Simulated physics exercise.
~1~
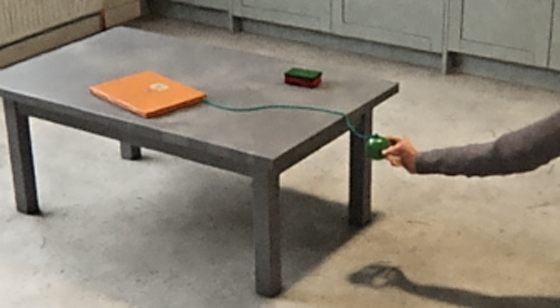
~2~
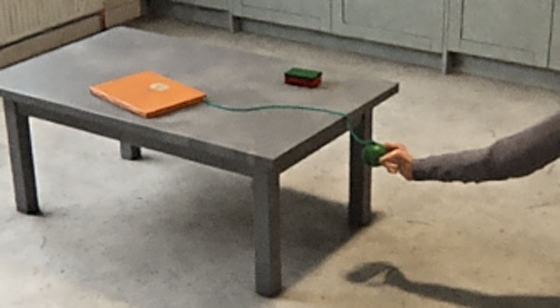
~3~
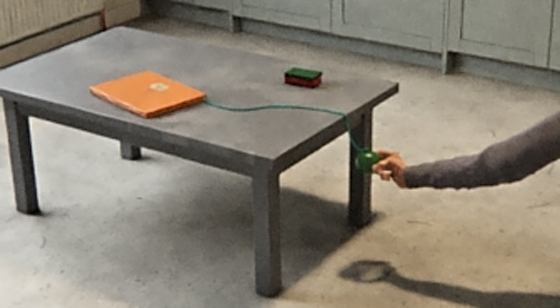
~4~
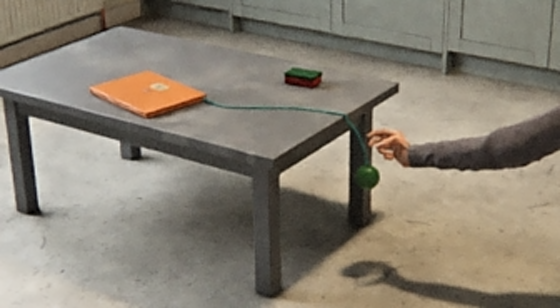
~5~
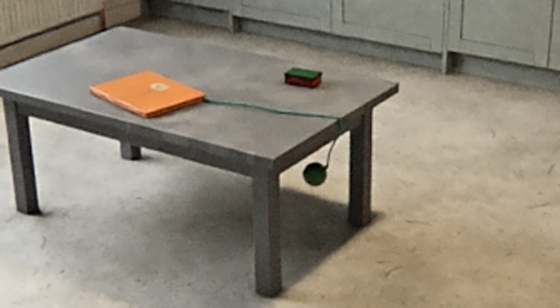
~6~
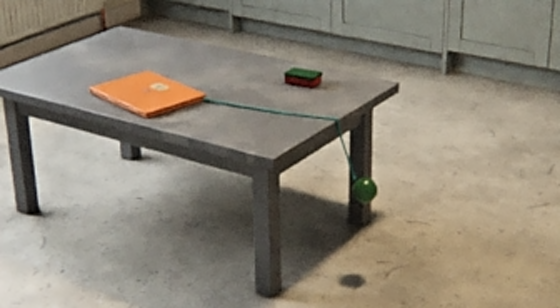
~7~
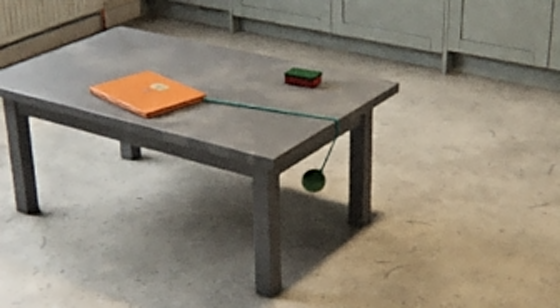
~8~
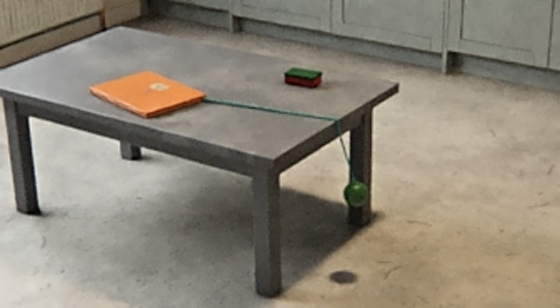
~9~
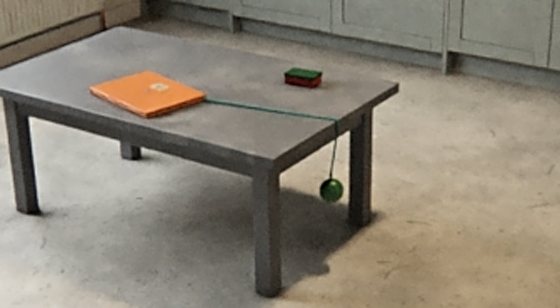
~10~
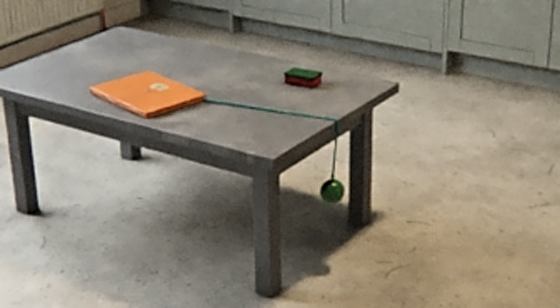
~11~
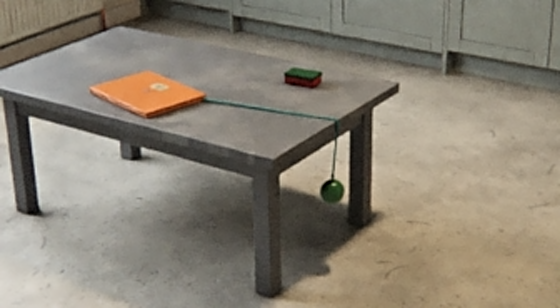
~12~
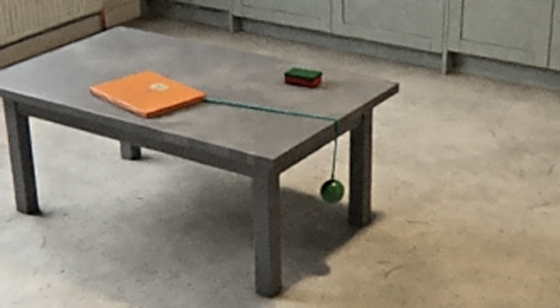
The footage shows a hand releasing a green ball-like object tied by a string to an orange laptop on a gray table; the object swings back and forth beneath the edge, then hangs still above the floor, while the laptop and a red-and-green sponge stay in place.
